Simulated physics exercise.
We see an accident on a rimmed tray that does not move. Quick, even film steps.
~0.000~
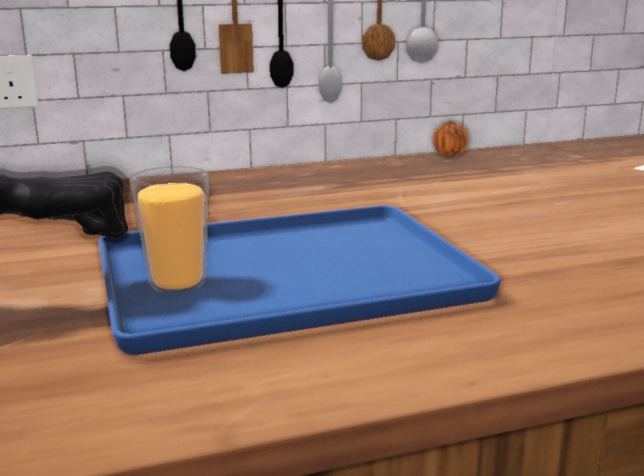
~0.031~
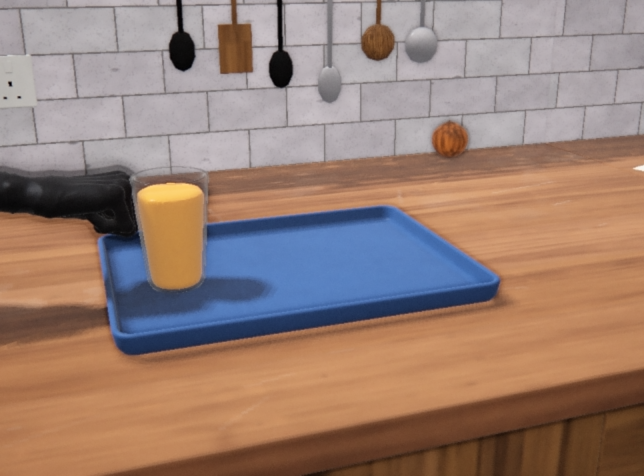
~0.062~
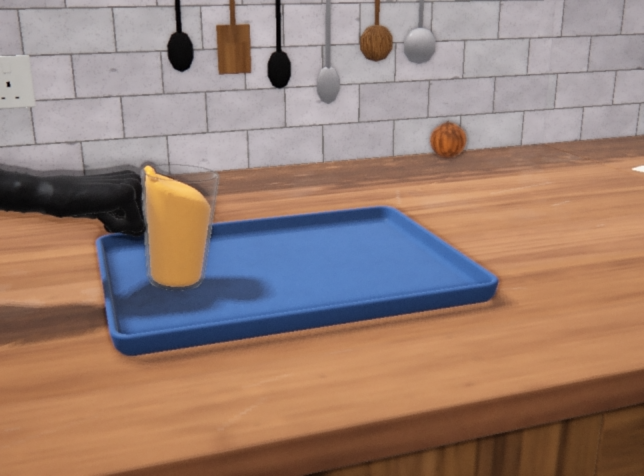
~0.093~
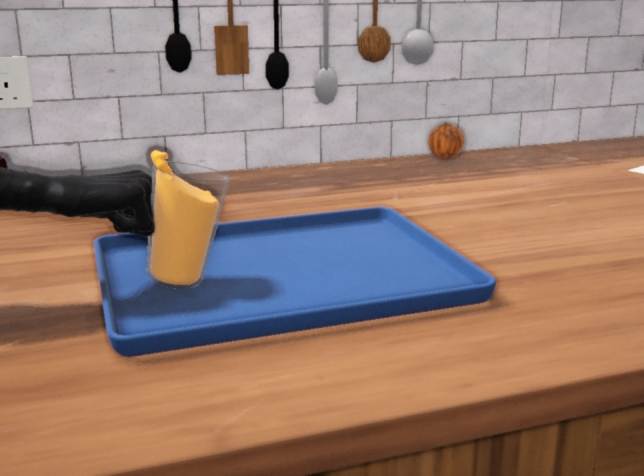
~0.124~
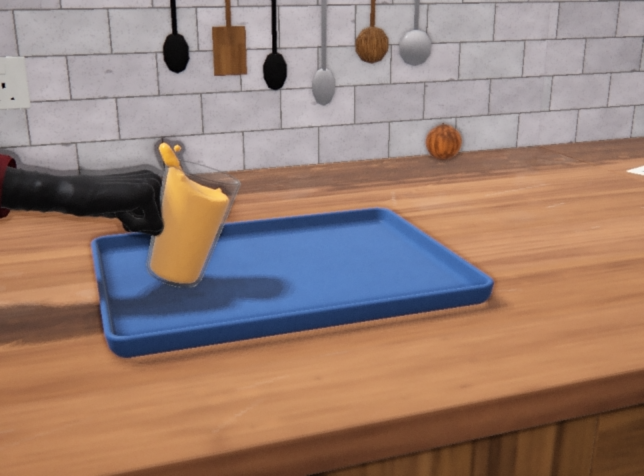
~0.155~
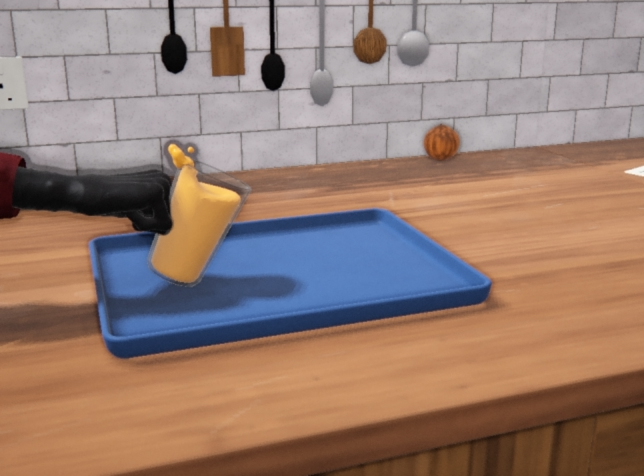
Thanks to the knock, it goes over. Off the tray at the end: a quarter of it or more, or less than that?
Spill: Over a quarter.
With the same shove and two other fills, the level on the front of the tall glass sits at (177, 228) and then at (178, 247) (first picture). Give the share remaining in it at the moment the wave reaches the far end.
60 % and 50 %.
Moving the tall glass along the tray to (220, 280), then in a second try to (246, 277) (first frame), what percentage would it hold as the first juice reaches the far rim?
First spot: Roughly 60 per cent; second spot: Roughly 70 per cent.
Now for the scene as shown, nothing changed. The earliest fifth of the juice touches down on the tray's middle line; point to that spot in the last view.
Roughly at (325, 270).
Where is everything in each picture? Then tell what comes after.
In the first frame, it leans 0°; its right rim is at (206, 174); the juice meets the walls at (137, 194) and (203, 187); the tray's far rim is at (439, 239); the tray is clear ahead.
In the second frame, it leans 0°; its right rim is at (205, 174); the juice meets the walls at (136, 194) and (202, 187).
In the third frame, it leans 6°; its right rim is at (216, 176); the juice meets the walls at (145, 170) and (202, 191).
In the fourth frame, it leans 13°; its right rim is at (227, 178); the juice meets the walls at (156, 170) and (217, 198); 1 per cent is over the edge.
In the fifth frame, it leans 20°; its right rim is at (237, 183); the juice meets the walls at (164, 190) and (227, 194); 1 per cent is over the edge.
In the sixth frame, it leans 27°; its right rim is at (247, 188); the juice meets the walls at (169, 201) and (240, 192); 1 per cent is over the edge.
A moment on, the tall glass lies on its side and 85 per cent is in the glass, 4 on the tray and 11 above or beyond its rim.
Next, the tall glass lies on its side and 43 per cent is in the glass, 49 on the tray and 8 above or beyond its rim.
Then the tall glass lies on its side and 24 per cent is in the glass, 49 on the tray and 27 above or beyond its rim.
Later the tall glass lies on its side and 13 per cent is in the glass, 54 on the tray and 33 above or beyond its rim.
At rest 66 per cent is held by tray and glass, 34 is off the tray.
